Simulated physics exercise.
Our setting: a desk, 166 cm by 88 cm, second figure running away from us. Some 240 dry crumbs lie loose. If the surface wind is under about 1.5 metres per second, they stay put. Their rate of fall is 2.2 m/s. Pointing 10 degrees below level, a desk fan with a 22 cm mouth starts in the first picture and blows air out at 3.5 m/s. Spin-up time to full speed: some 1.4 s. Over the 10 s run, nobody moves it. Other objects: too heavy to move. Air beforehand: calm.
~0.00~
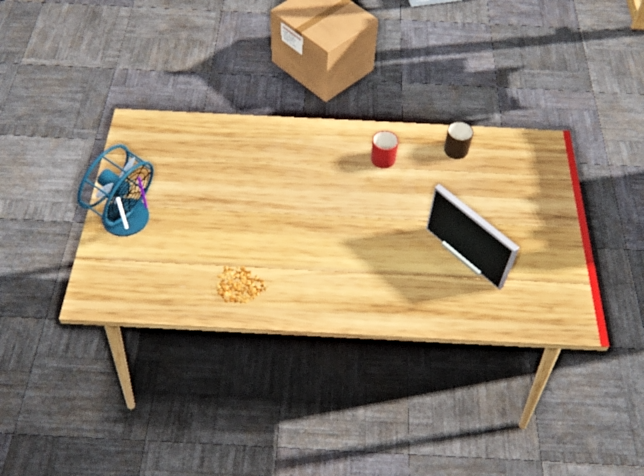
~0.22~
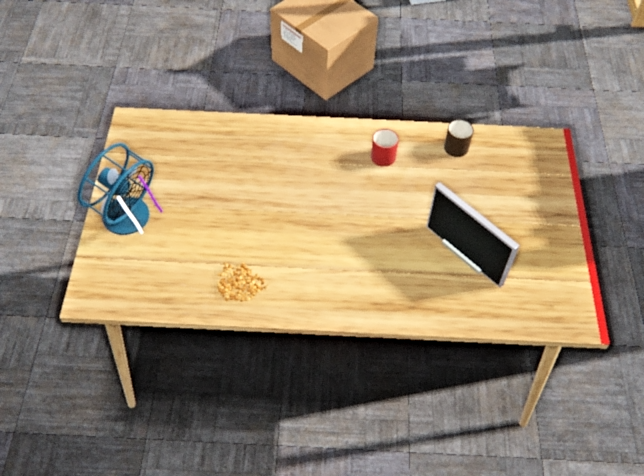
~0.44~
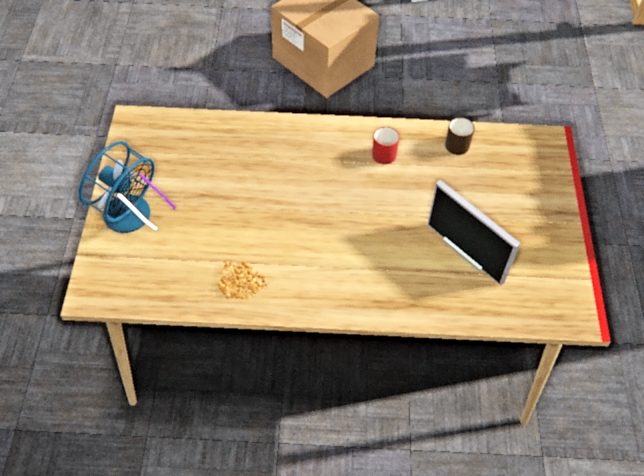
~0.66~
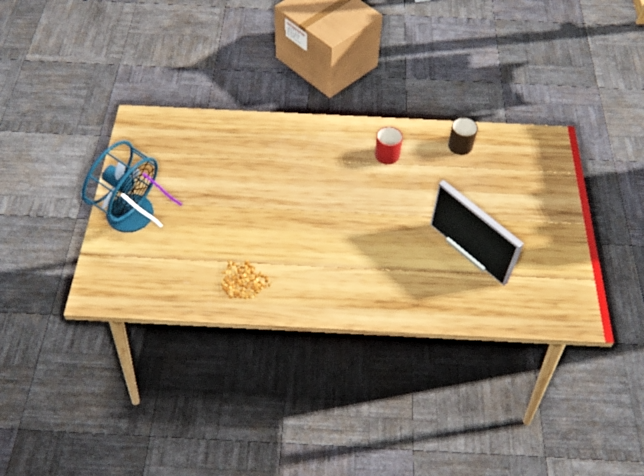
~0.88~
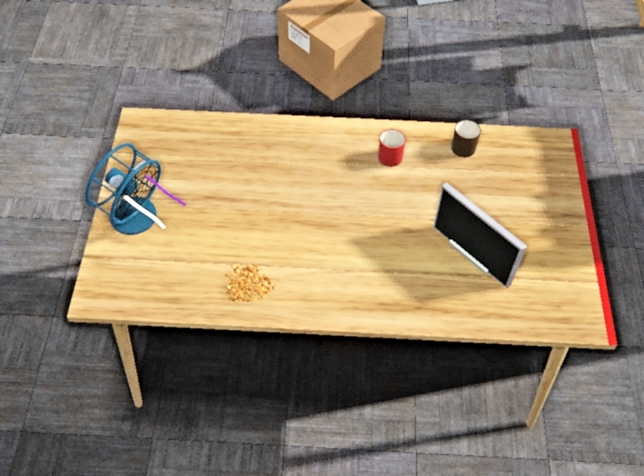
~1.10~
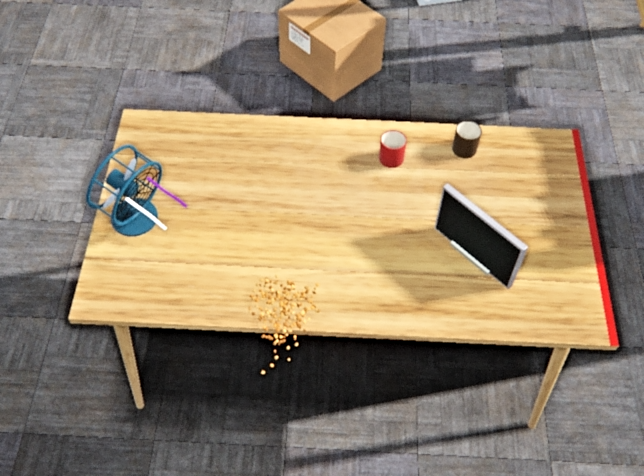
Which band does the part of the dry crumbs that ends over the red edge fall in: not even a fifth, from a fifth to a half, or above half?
I'd bet the portion over that edge ends up short of one fifth.
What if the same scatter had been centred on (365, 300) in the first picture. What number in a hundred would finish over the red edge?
It would be near 15 %.
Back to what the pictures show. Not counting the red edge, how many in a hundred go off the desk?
Roughly 100 %.
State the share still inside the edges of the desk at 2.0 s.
The share then is about 0 %.
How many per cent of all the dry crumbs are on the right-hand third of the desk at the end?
Something close to 0 % ends up there.
After 2.0 s, 0 % are over the red edge; 100 % have settled or left.
After 3.2 s, 0 % are over the red edge; 100 % have settled or left.
After 5.5 s, 0 % are over the red edge; 100 % have settled or left.
After 10.0 s, at the end, 0 % are over the red edge.
